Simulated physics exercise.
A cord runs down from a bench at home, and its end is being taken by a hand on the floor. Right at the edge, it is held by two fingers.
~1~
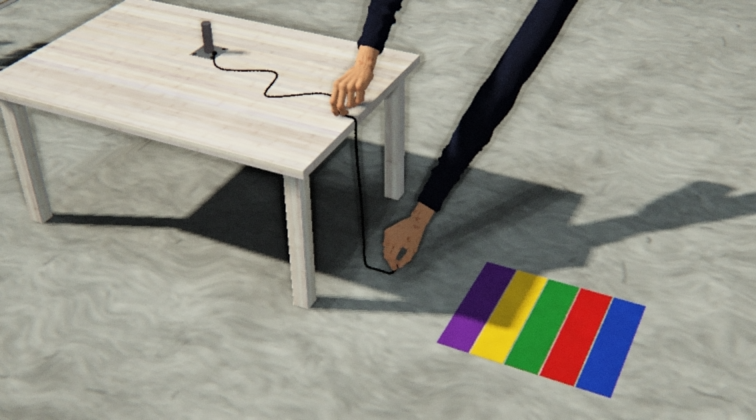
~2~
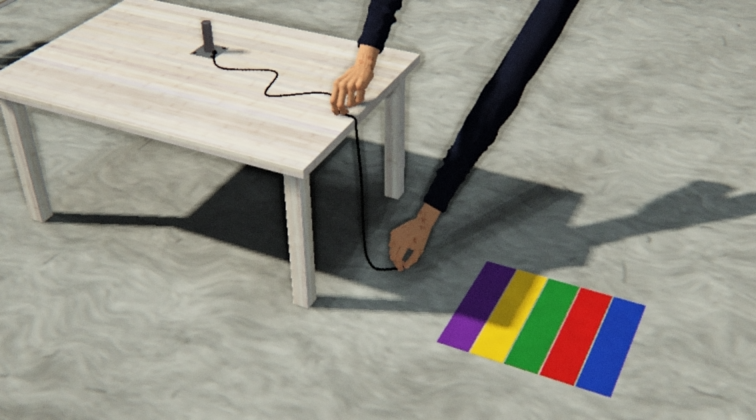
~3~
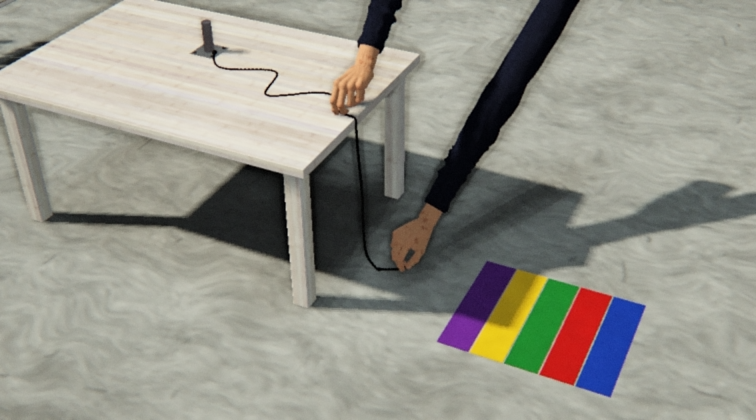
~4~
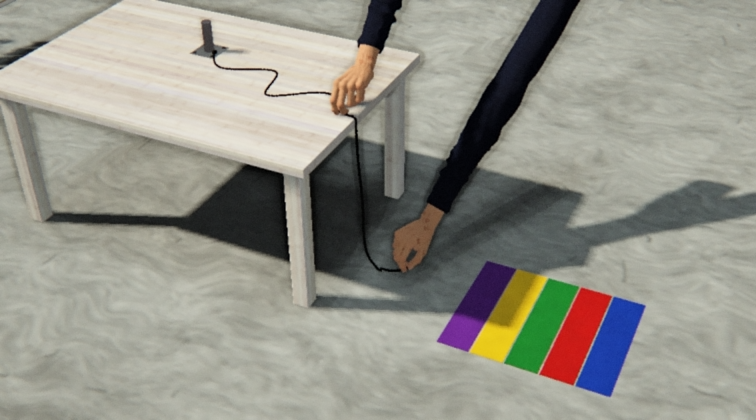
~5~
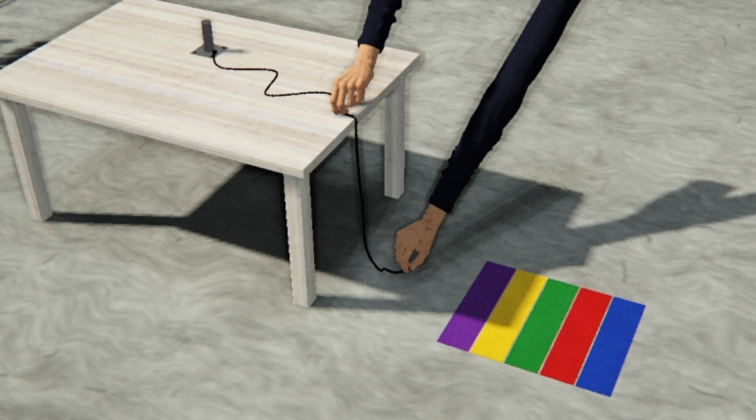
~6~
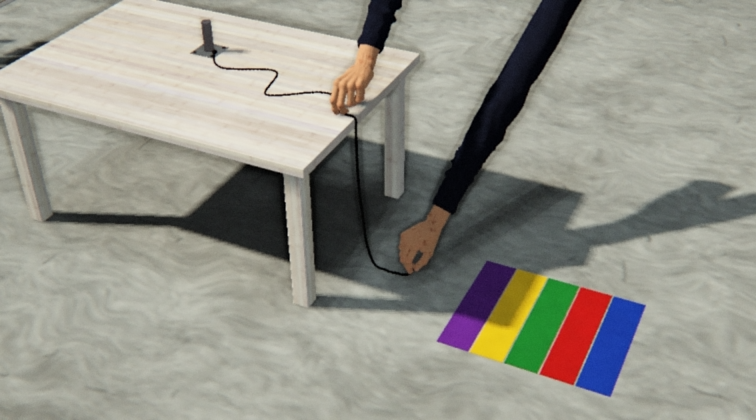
A hand near the floor moves slightly to the right, drawing the end of a black cord a little closer to a striped colour panel, while another hand keeps the cord pinched at the table's edge.
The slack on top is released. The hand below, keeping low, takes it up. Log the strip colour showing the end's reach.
Reach: Red strip.
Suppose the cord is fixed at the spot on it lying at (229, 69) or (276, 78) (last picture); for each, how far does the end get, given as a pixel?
The two answers, in sequence: (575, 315) and (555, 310).
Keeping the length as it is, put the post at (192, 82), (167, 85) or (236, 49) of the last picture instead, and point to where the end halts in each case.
(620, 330), (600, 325) and (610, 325), in that order.
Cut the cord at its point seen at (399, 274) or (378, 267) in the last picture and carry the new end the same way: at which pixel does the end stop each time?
Estimated pixels: (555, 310) then (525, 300).
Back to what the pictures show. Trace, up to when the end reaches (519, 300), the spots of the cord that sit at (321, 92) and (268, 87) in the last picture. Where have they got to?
In order: (360, 114) and (302, 91).
A little later, end near (519, 300); over yellow.
Next, end near (560, 313); over green.
When it is tight, end near (585, 320); over red. Over red.
